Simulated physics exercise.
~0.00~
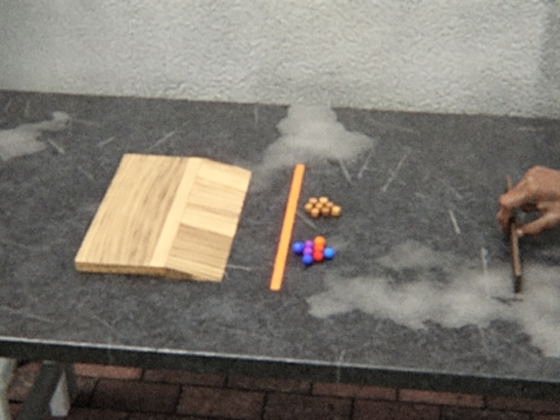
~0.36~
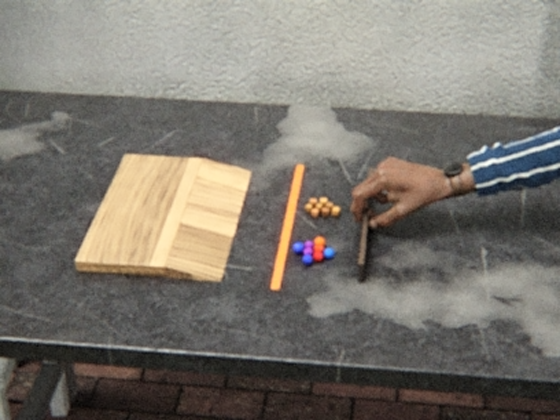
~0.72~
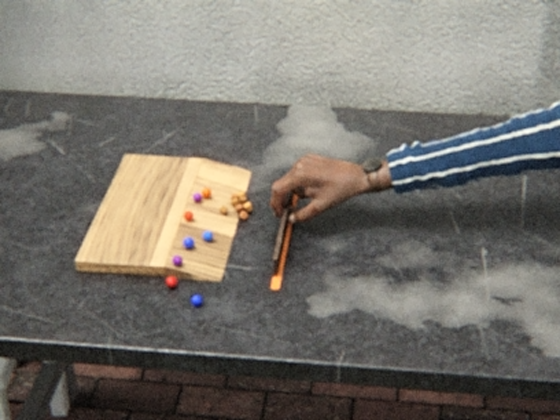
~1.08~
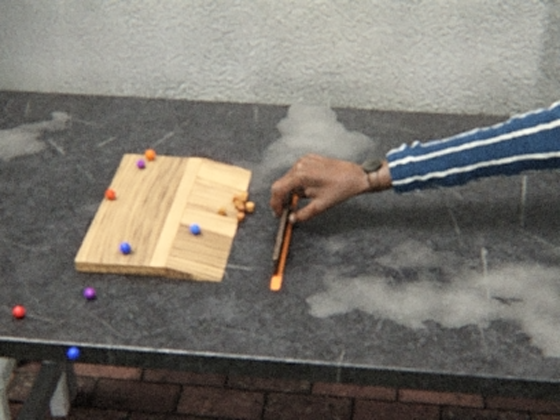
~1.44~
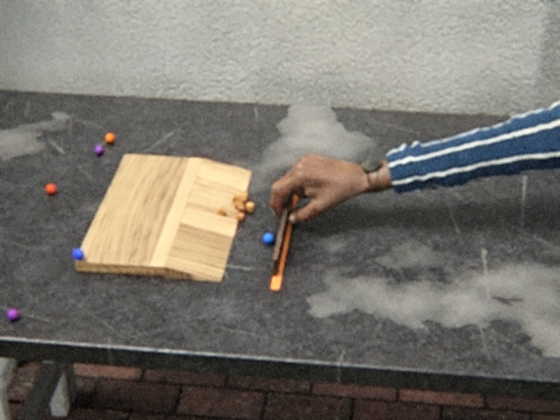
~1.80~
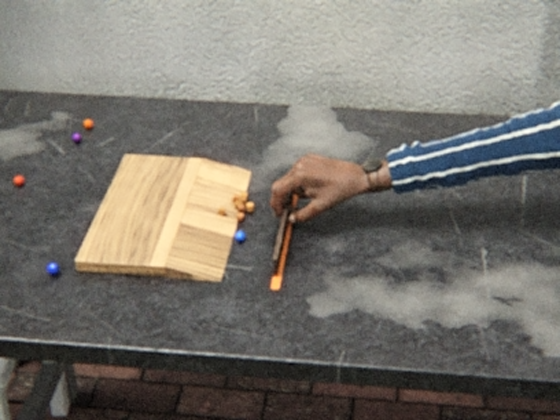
We see a hand sweep a dark strip of wood left to an orange tape mark and stop, sending small colored balls over a wooden ramp and mostly beyond it, while one blue ball rolls back and the brown pieces stay clustered at the ramp's lower right edge.
